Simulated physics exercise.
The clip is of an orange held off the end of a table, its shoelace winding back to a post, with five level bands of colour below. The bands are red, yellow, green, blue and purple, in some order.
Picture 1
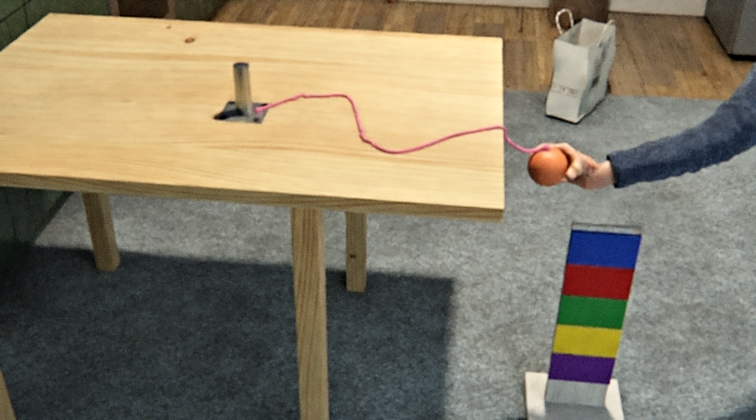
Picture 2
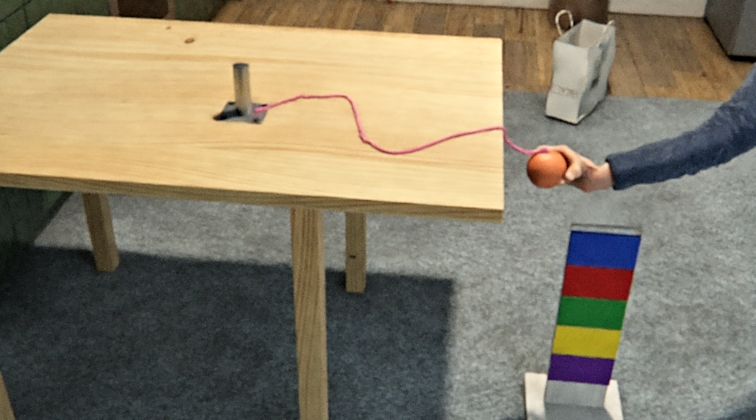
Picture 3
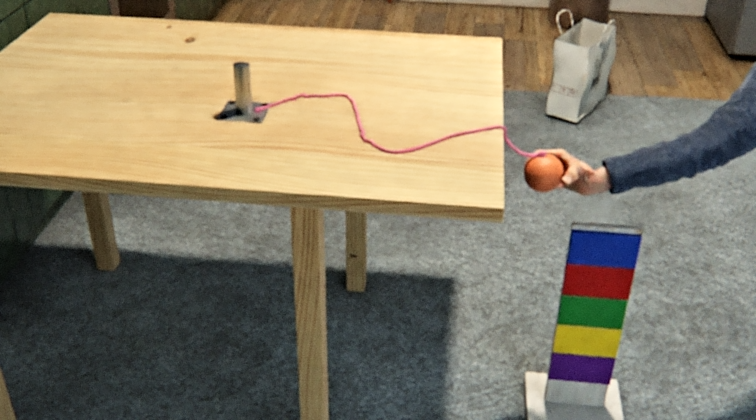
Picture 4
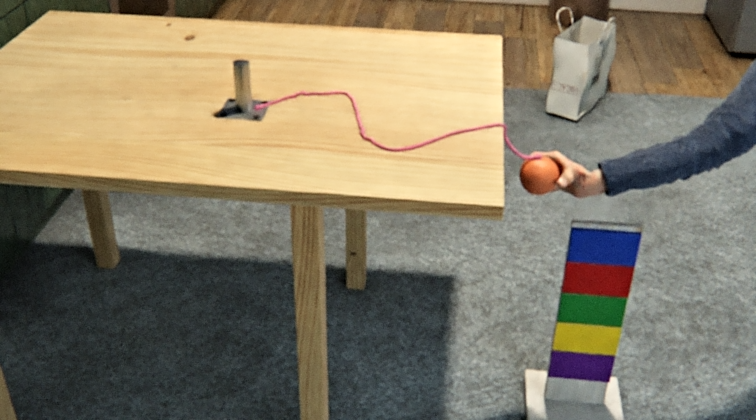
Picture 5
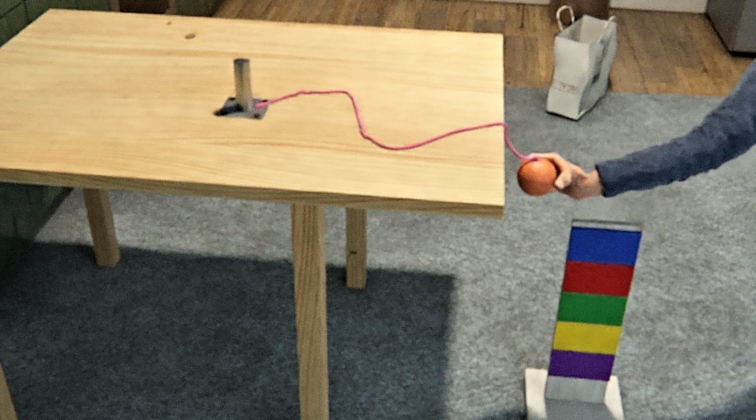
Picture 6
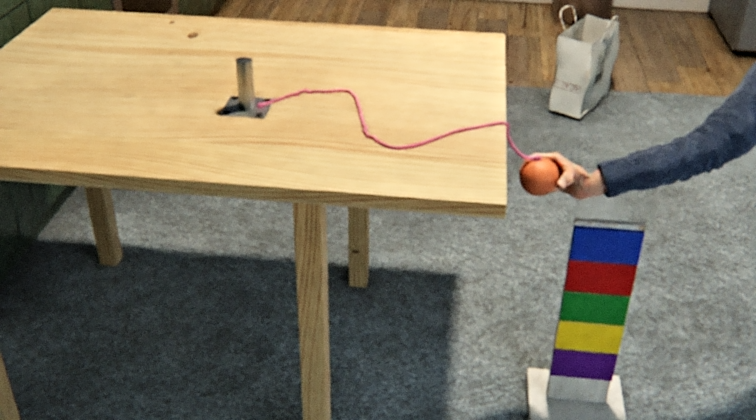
At first, a hand holds an orange just past the right end of a wooden table, a pink shoelace winding back to a metal post, above bands of blue, red, green, yellow and purple. The hand then eases the orange very slightly down and left, while the shoelace barely changes.
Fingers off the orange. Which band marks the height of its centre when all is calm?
Its middle rests at the green band.
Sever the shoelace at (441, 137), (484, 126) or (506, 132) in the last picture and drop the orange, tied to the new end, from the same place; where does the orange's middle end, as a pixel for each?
In that order: (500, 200), (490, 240) and (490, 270).
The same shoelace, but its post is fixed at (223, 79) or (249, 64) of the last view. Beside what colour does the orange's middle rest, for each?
One after the other, red; red.
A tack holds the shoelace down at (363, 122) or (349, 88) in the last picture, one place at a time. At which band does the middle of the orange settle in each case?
Taking them in turn: Blue; red.
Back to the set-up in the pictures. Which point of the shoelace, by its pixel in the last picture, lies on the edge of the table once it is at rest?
It lies at about (385, 145).
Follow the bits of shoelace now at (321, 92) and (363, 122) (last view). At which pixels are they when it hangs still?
About (347, 111), and the other about (450, 115).
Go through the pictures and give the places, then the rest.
Orange (547, 167); blue (604, 251); red (598, 283); green (592, 313); yellow (587, 342); purple (582, 370), in the first frame.
Orange (546, 169); shoelace through (290, 100) (348, 97) (360, 130) (407, 152) (479, 131), in the second frame.
Orange (543, 172), in the third frame.
Orange (539, 175); shoelace through (290, 97) (348, 94) (360, 127) (408, 149) (479, 128), in the fourth frame.
Orange (536, 177), in the fifth frame.
Orange (539, 176); shoelace through (293, 94) (351, 92) (363, 125) (410, 147) (482, 126), in the sixth frame.
Soon after, orange near (523, 278); level with red.
After that, orange near (472, 288); level with green.
And then, orange near (495, 292); level with green.
In the end, orange near (488, 292); level with green. The green one.
